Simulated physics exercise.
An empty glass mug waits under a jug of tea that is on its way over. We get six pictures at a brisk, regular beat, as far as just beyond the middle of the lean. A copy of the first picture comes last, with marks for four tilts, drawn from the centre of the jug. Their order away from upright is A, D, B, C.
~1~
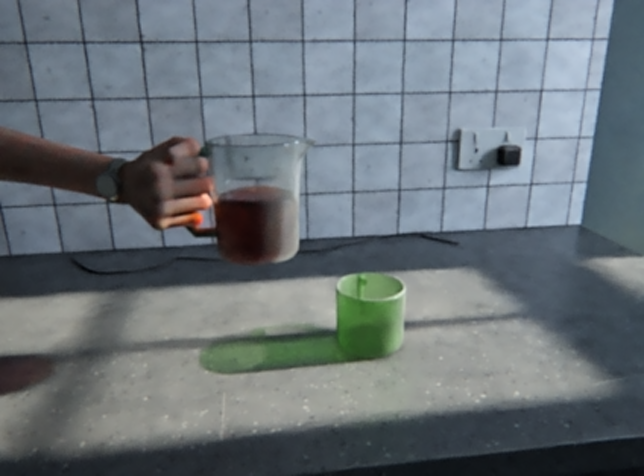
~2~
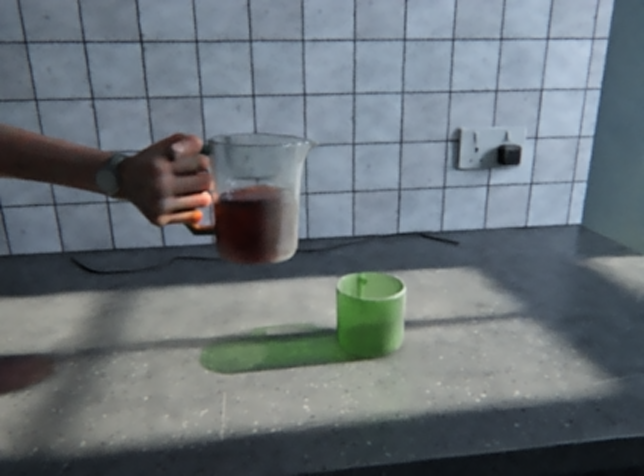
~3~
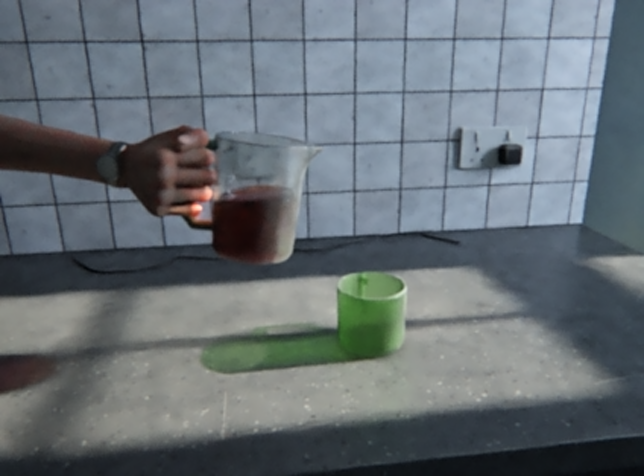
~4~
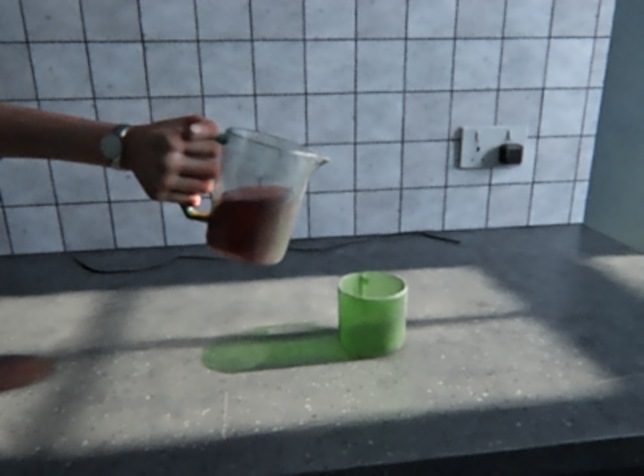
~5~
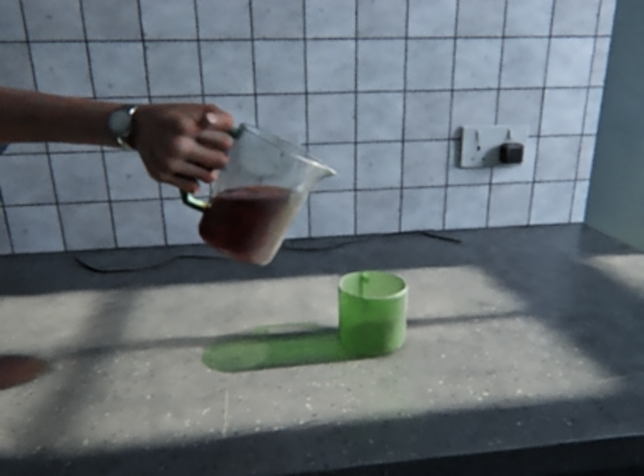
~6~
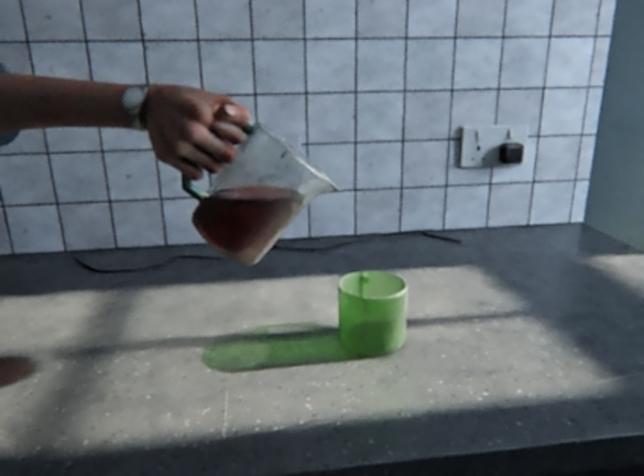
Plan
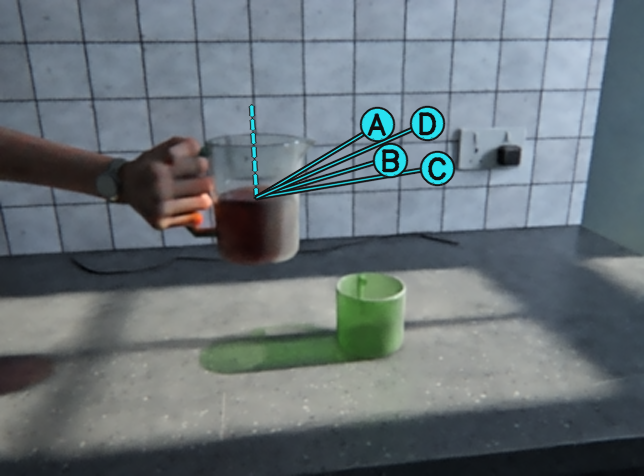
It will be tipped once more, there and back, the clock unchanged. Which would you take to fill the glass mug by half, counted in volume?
The answer is line B.
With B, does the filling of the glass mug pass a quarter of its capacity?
Yes, it does.
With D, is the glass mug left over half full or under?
Under half.
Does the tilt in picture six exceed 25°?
Yes.
On the marked copy, A at (362, 134); B at (373, 162); C at (420, 170); D at (411, 129).
With A, the glass mug ends with about 17 % of what it can hold.
With B, the glass mug ends with about 51 % of what it can hold; 3 % of the tea is spilt.
With C, the glass mug ends with about 71 % of what it can hold.
With D, the glass mug ends with about 32 % of what it can hold.
